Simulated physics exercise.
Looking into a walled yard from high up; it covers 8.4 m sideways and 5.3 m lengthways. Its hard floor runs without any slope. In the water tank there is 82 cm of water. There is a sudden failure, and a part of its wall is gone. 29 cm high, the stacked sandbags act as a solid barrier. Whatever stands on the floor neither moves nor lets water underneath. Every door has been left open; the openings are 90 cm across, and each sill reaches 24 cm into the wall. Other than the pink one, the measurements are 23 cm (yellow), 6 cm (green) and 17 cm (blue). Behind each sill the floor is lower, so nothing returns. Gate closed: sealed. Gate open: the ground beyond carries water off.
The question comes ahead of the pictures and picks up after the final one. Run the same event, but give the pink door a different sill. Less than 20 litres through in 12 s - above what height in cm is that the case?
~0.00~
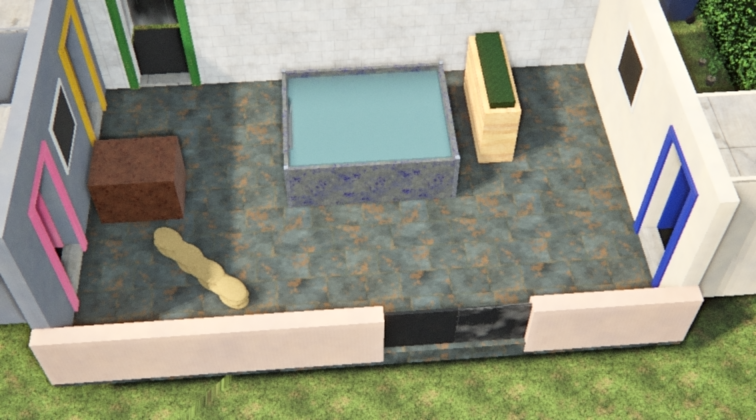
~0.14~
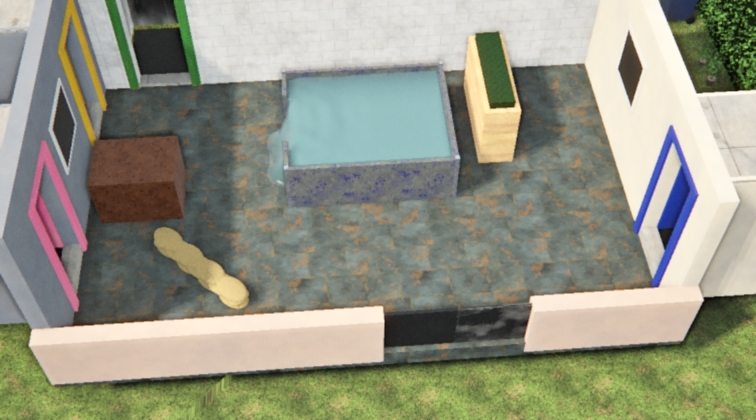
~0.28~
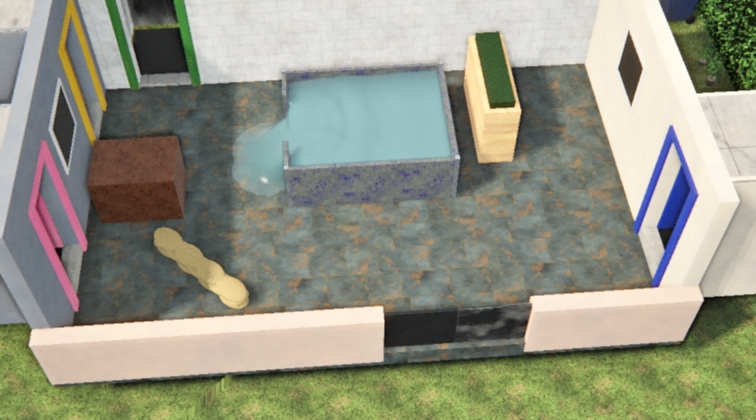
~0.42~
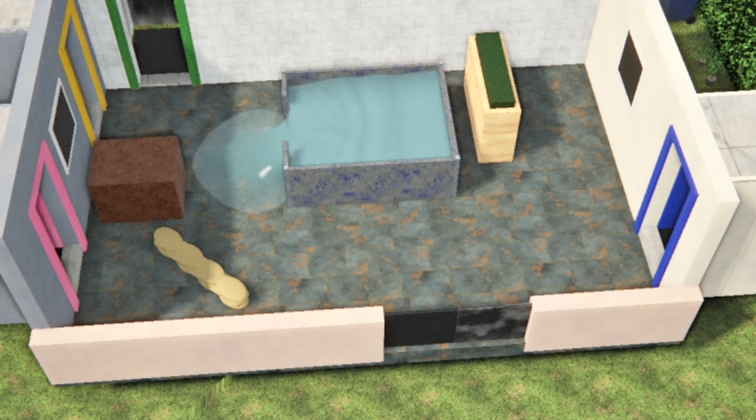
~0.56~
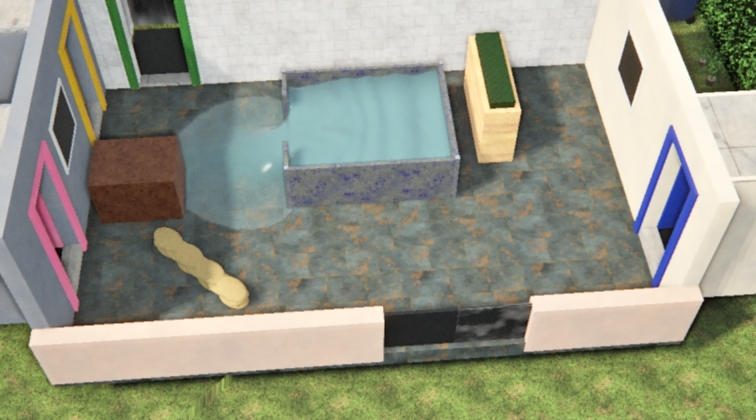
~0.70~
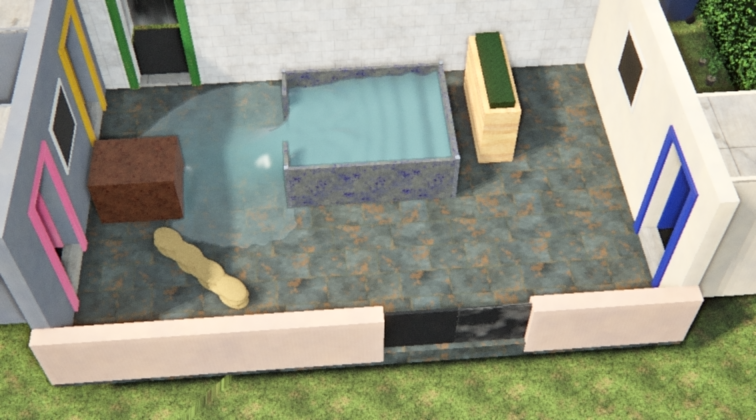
Above about 6 cm.
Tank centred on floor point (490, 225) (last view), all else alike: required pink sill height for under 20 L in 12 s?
Then close to 17 cm.
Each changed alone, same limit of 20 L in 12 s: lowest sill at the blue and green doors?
About 8.5 cm at blue and about 25 cm at green.
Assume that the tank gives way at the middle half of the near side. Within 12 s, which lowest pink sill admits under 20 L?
You'd want it roughly 15 centimetres tall.
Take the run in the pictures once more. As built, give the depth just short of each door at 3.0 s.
Centimetres: Pink = 11, yellow = 34, green = 21, blue = 0.
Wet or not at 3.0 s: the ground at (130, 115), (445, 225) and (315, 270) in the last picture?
First wet through, second bone-dry, third wet through.
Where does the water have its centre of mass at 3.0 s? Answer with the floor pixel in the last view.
The water's centre is at about (288, 167).
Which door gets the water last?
Door: Blue.
After 1.4 s water covers 25 % of the floor, deepest (48 cm) near (107, 92); it has not reached the pink door.
After 3.0 s water covers 45 % of the floor, deepest (39 cm) near (107, 92); 11 cm at the pink door, 0 litres in over its 20 cm sill.
After 12.0 s water covers 95 % of the floor, deepest (16 cm) near (580, 66); 6 cm at the pink door, 0 litres in over its 20 cm sill.
At the pink door as built, the water arrived by 1.7 s and peaked near 11 cm at 3.4 s.
With a sill of 5 cm, 31 litres would have come in within the 12 s; with 7 cm, 12 litres. So under 20 litres takes about 6 cm.
